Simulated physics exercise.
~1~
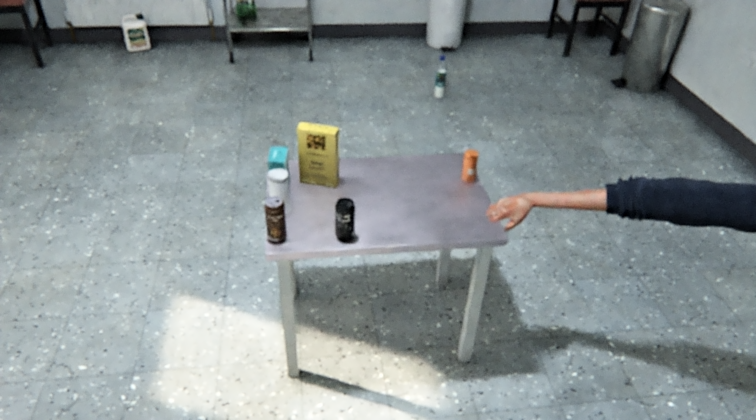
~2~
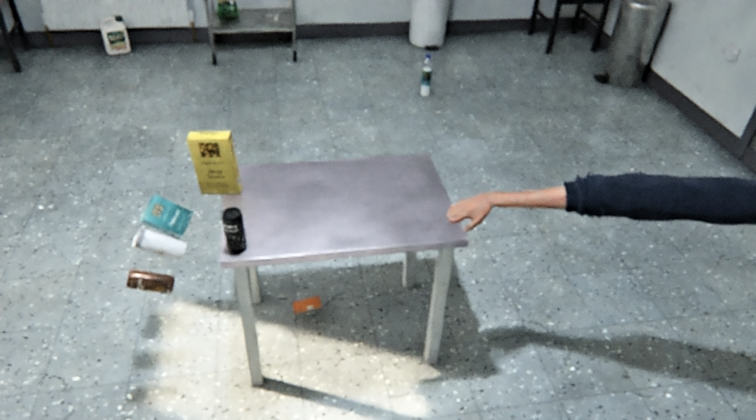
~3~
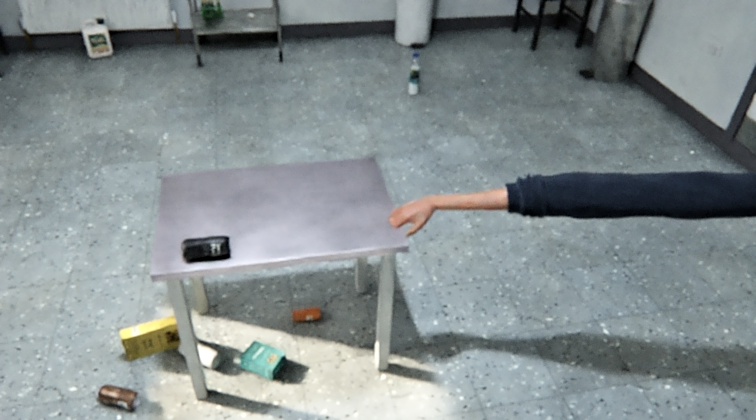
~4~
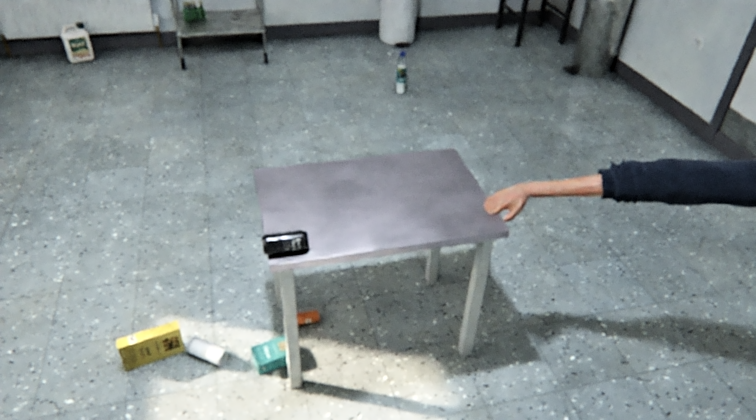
The clip opens on a light work table holding a yellow packet, a turquoise packet, a white jar, a brown can, a black can and an orange shaker, with a hand at its right edge. The table shifts left, and the packets, jar and brown can go over the left side while the orange shaker lands underneath. Farther left, the black can topples onto its side on the tabletop, and the fallen things lie on the floor. The table then moves back right with the hand still at its edge. At the end, only the black can remains on top, lying near the front left corner.
